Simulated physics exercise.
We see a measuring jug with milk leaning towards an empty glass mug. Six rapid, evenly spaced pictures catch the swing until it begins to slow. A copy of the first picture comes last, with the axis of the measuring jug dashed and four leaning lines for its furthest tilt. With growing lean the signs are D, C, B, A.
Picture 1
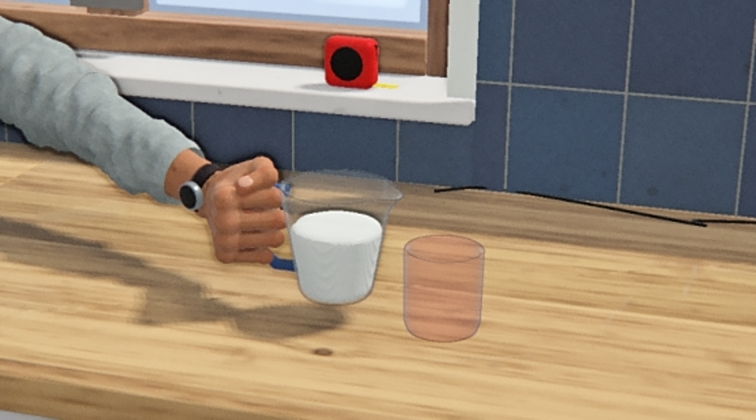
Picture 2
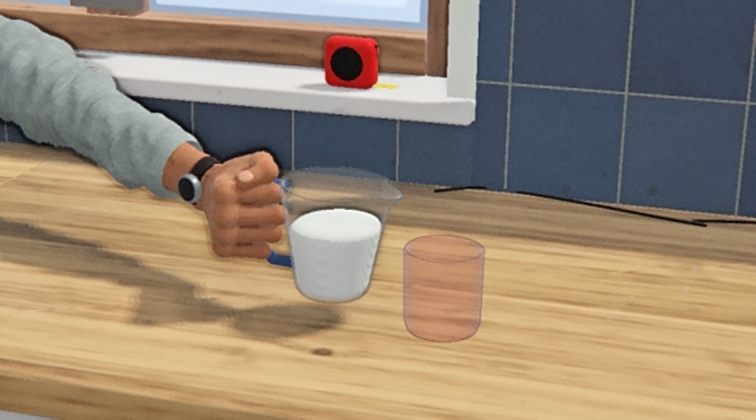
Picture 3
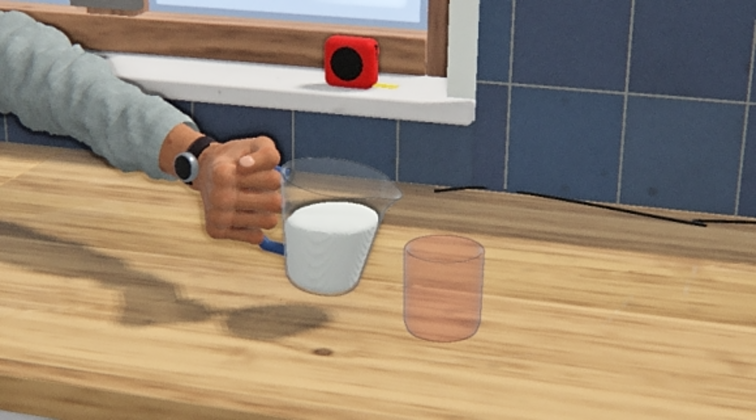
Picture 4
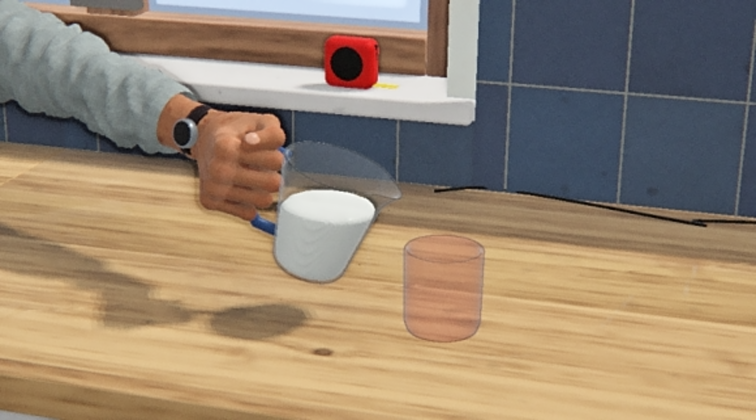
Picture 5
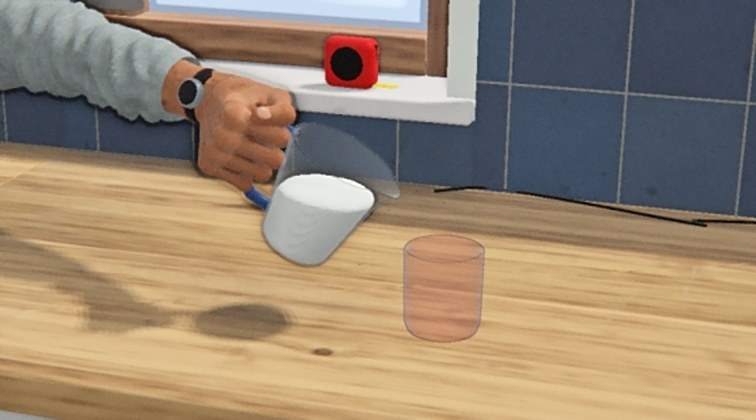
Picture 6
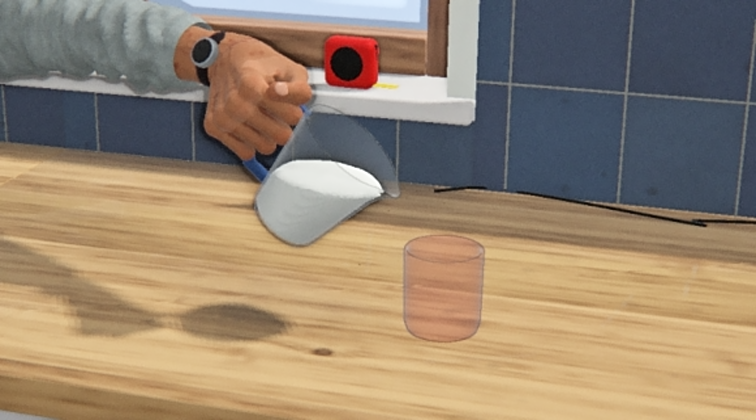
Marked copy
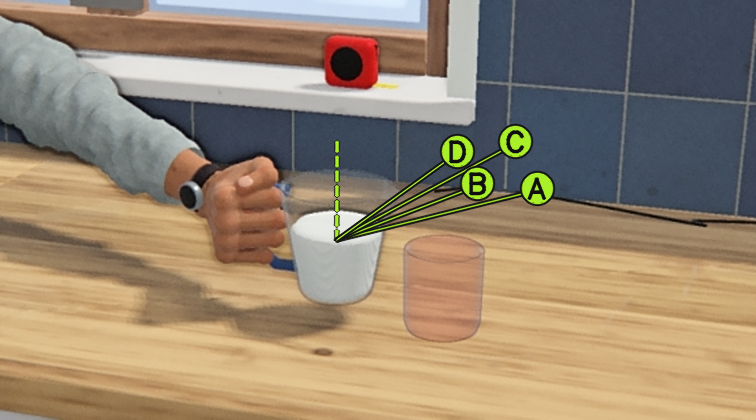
A hand holding a clear measuring jug of milk lifted it slightly off the wooden counter and tilted it steadily rightward beside an empty glass mug, the milk sliding up to the jug's lip.
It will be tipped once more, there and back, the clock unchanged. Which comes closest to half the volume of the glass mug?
B is best.
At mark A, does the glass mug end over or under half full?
Over half.
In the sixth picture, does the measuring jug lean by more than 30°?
Yes.
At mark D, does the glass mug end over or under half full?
Under half.
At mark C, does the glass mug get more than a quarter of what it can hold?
Yes, it does.
On the marked copy, A at (521, 194); B at (462, 191); C at (501, 150); D at (444, 162).
With A, the glass mug ends with about 70 % of what it can hold.
With B, the glass mug ends with about 51 % of what it can hold.
With C, the glass mug ends with about 33 % of what it can hold.
With D, the glass mug ends with about 18 % of what it can hold.
